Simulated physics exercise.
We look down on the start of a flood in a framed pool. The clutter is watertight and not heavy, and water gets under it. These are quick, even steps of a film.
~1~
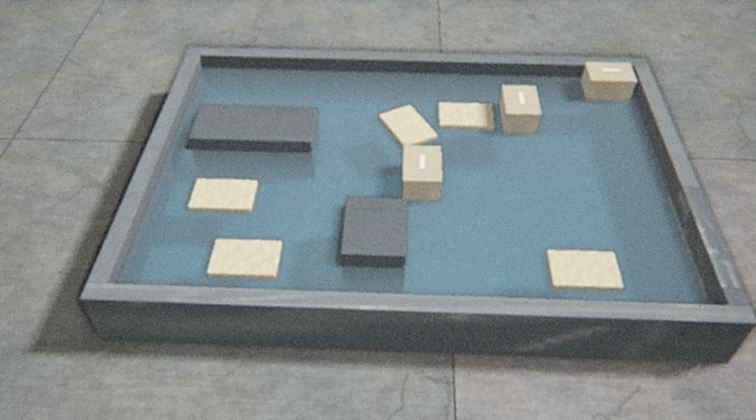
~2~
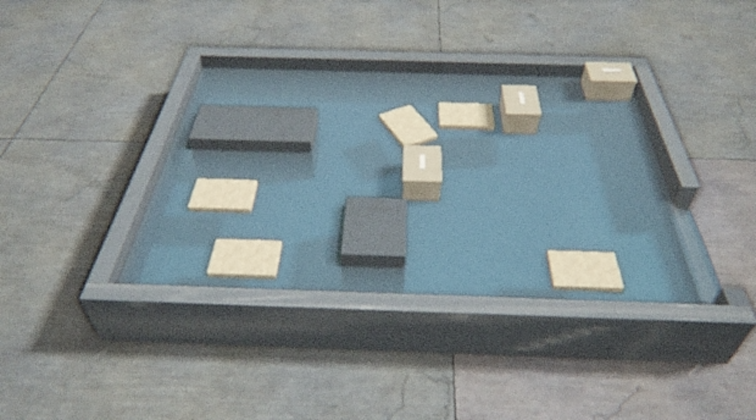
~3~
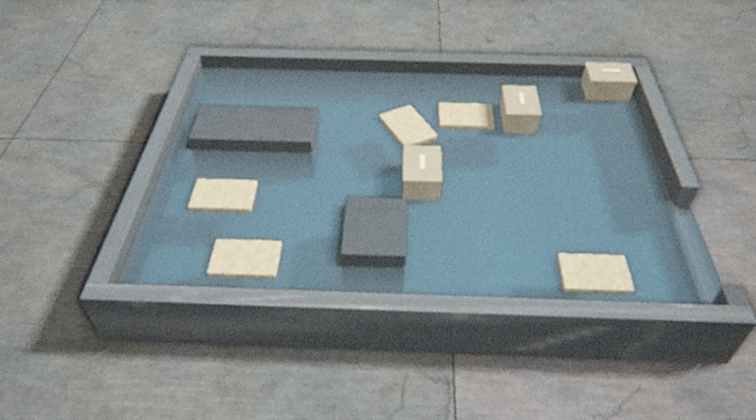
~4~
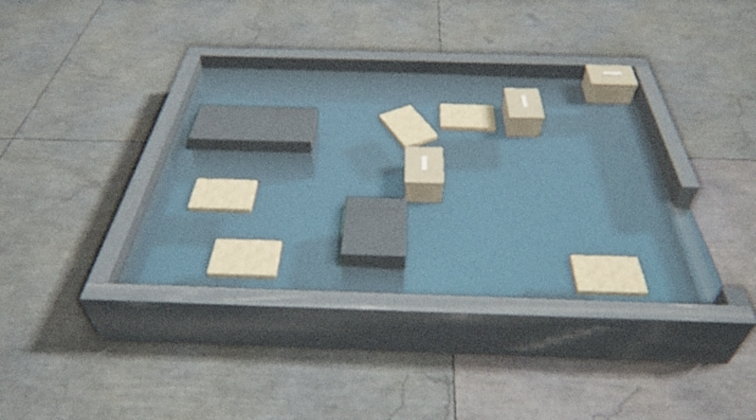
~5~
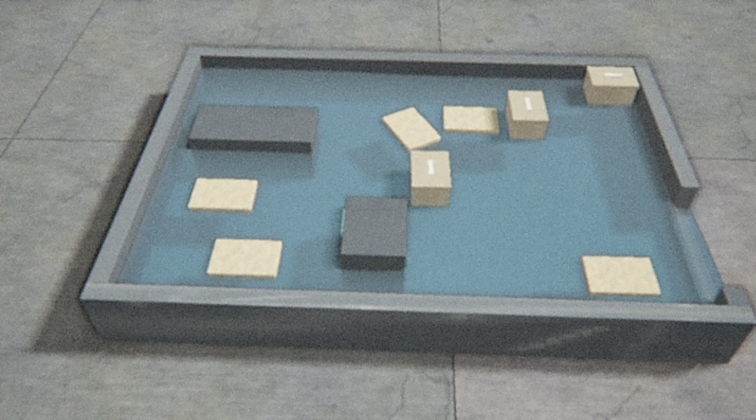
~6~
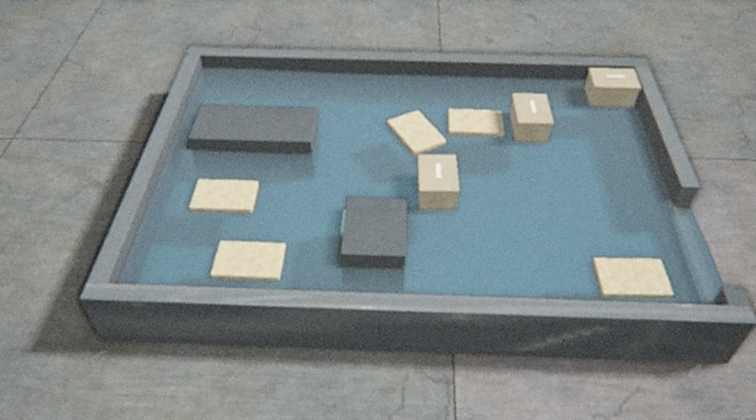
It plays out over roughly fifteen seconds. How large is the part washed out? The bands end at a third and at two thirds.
Share: Less than a third.
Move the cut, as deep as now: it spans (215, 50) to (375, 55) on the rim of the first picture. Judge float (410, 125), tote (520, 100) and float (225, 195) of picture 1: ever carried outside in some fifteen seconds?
One after the other: Gone, yes, no.
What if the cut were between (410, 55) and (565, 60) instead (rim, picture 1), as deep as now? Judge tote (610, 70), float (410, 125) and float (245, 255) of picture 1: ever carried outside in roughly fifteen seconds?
One after the other: Through, washed out, stays.
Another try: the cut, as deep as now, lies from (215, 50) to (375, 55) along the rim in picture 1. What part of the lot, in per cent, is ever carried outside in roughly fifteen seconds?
Roughly 50 per cent.
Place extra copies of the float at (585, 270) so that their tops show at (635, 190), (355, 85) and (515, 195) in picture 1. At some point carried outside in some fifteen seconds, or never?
In that order: Gone, no, gone.
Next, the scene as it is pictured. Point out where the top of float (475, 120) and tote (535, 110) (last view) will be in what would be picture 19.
Near (511, 137) and (567, 131).
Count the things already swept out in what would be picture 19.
I count 1.
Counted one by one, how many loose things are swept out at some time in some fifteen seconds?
The number is 1.
A moment on, 0 of 8 are out; 8 afloat.
Next, 1 of 8 are out; 7 afloat.
Later, 1 of 8 are out; 7 afloat.
In the end, 1 of 8 are out; 7 afloat.
